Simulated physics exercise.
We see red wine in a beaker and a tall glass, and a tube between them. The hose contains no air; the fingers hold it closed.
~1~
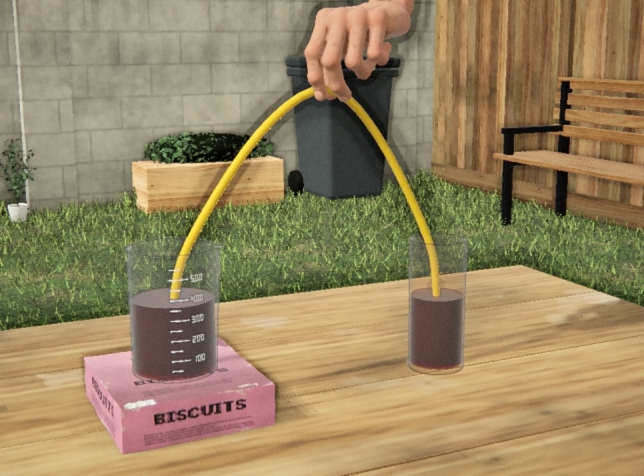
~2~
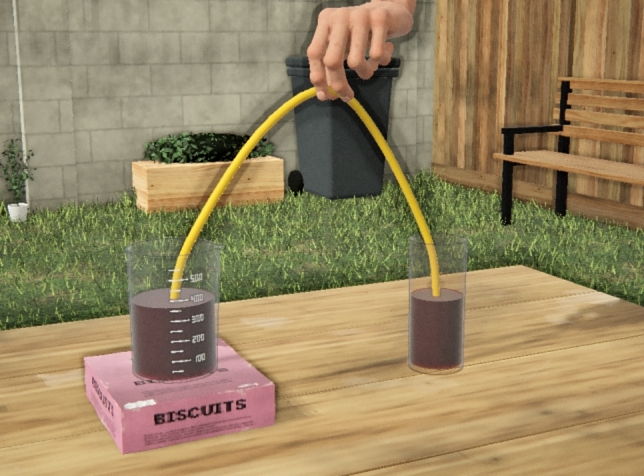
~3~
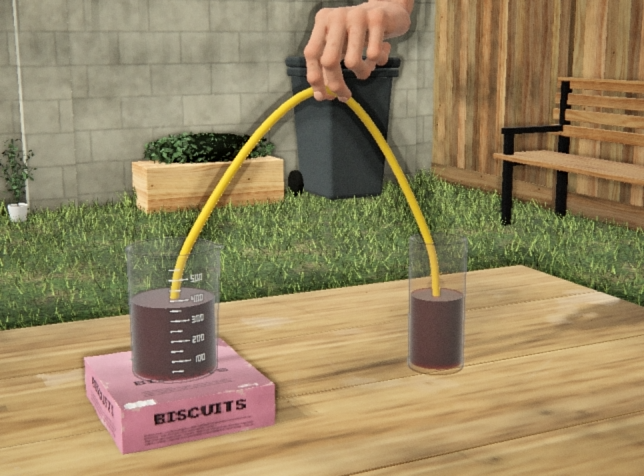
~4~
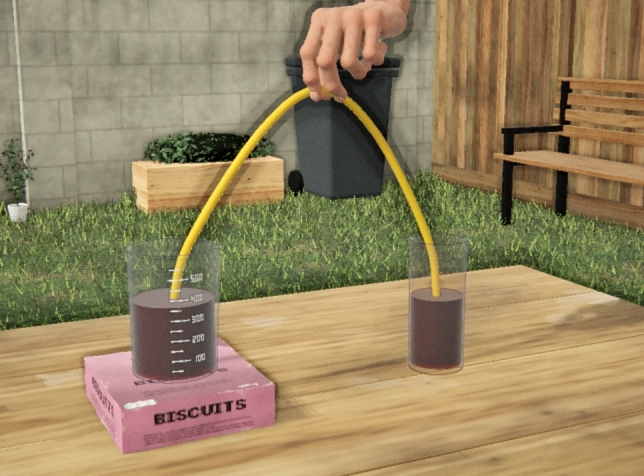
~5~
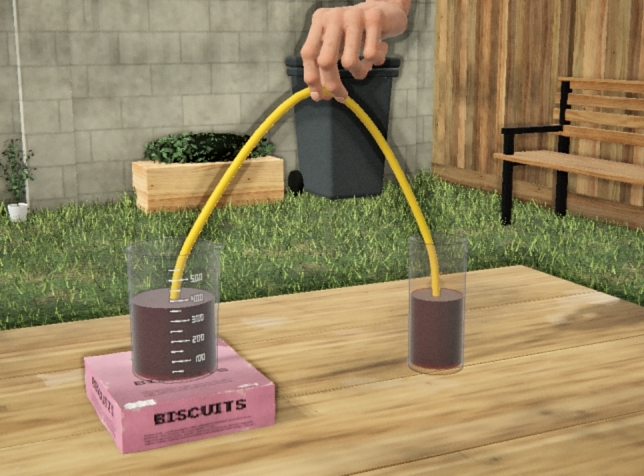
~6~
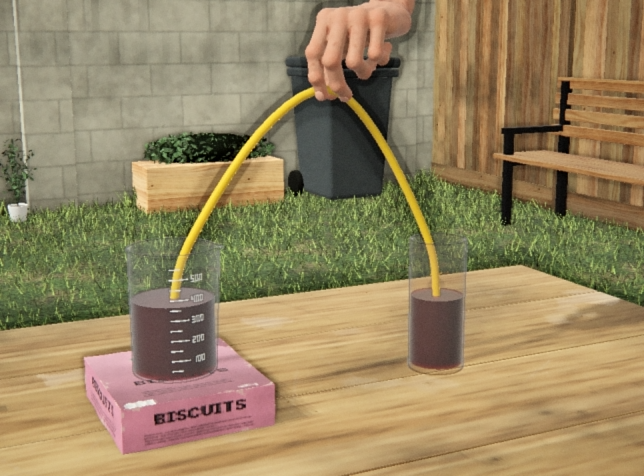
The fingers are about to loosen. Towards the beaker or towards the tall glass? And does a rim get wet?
Direction: Towards the right; receiver takes it all.
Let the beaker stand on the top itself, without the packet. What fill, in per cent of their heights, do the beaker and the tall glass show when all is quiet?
Once things settle, the first sits at 60 percent and the second at 50 percent.
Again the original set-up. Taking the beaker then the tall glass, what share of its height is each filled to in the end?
50 and 70 per cent, roughly.
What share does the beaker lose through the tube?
Roughly 15 per cent of it.
Soon after, the beaker is about half full; the tall glass is about two thirds full.
In the end, the beaker is about half full; the tall glass is about two thirds full; the two surfaces are level.
